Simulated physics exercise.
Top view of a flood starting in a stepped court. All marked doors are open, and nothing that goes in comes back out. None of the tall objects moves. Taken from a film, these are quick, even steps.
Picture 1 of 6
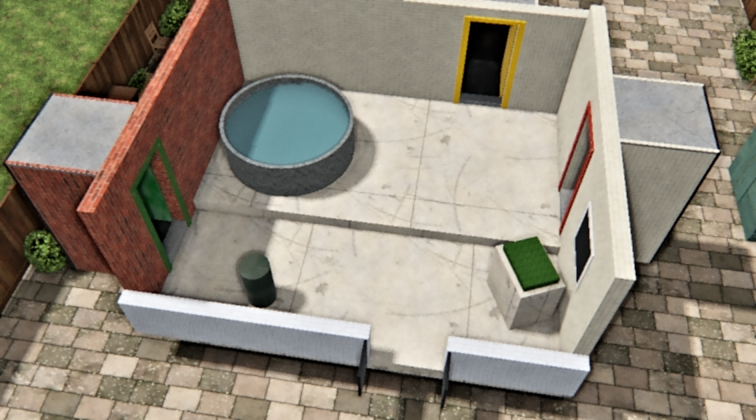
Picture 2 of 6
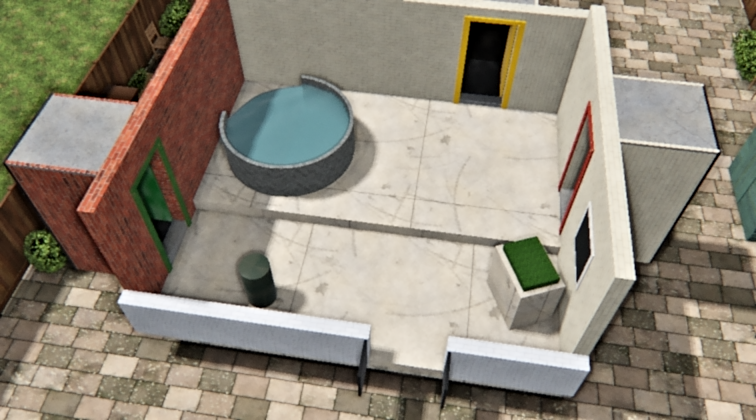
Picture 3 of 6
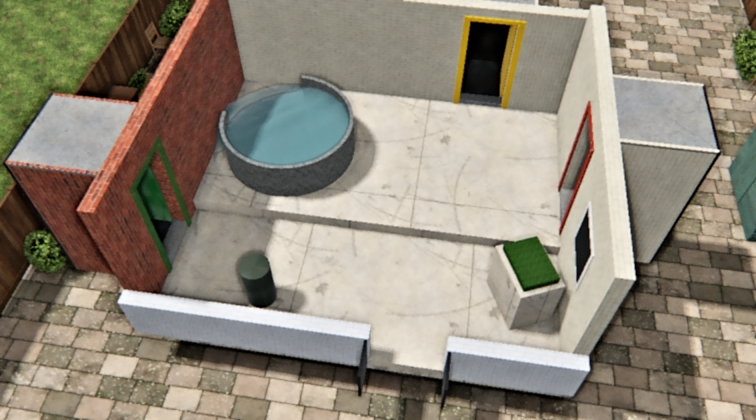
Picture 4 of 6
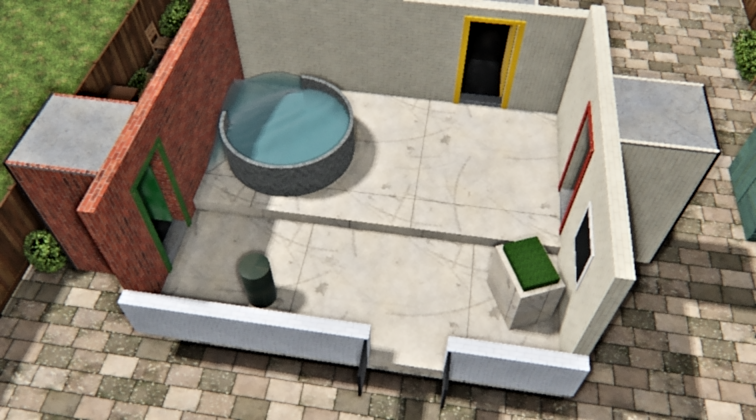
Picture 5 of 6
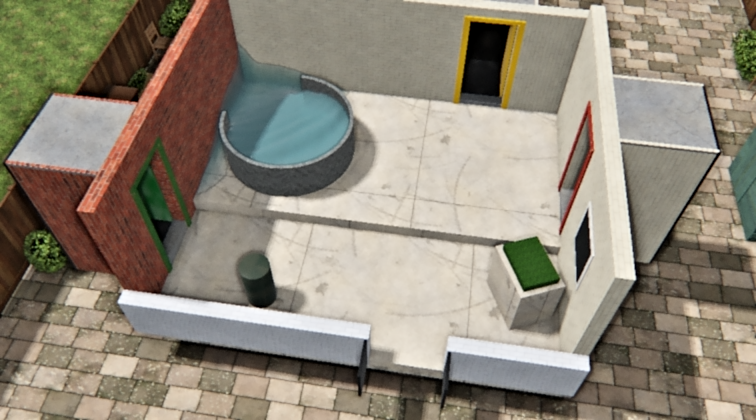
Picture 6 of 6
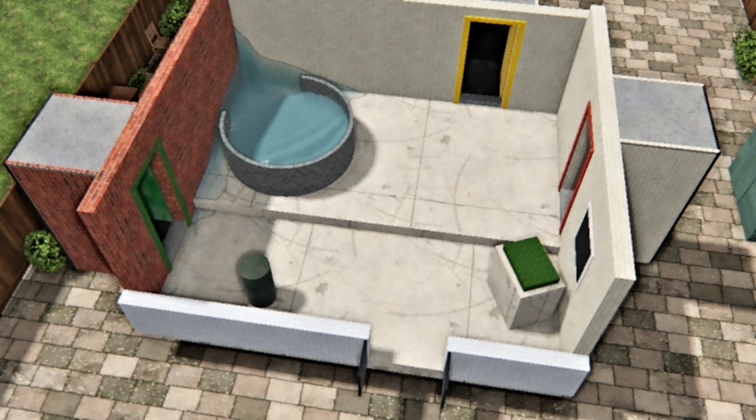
The clip opens on a high view of a stepped court with a brick wall at left, where a round grey tank of water stands whole and still. A gap appears in the tank's far side, and water pours out through it, spreading across the paving into the corner behind.
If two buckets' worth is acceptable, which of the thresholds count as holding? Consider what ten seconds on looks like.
The red door counts as holding, the green door counts as holding, the yellow door counts as holding.
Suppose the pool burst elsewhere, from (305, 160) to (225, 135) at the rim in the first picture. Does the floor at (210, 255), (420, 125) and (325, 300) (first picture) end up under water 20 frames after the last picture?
So that's waterlogged for the first, left bare for the second and waterlogged for the third.
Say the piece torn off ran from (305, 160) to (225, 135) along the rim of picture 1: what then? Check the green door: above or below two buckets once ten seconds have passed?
As for the green door, it tops the mark.
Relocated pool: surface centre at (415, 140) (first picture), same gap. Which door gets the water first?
Answer: The yellow one.
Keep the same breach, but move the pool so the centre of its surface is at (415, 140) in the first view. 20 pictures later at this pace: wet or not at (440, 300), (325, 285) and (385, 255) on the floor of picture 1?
Result: Spared; inundated; spared.
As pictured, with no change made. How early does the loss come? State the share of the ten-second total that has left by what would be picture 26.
Around 0 %.
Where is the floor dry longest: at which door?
That's the red one.
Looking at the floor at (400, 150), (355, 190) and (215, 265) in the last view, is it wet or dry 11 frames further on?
First spot soaked, second not wet, third soaked.
A moment on, water covers 20 % of the floor; the red door not reached, the green door wet at the sill, nothing in, the yellow door not reached.
Next, water covers 35 % of the floor; the red door not reached, the green door wet at the sill, nothing in, the yellow door wet at the sill, nothing in.
Then, water covers 60 % of the floor; the red door under two buckets in, the green door wet at the sill, nothing in, the yellow door wet at the sill, nothing in.
Later, water covers 85 % of the floor; the red door under two buckets in, the green door wet at the sill, nothing in, the yellow door wet at the sill, nothing in.
In the end, water covers 90 % of the floor; the red door under two buckets in, the green door wet at the sill, nothing in, the yellow door wet at the sill, nothing in.
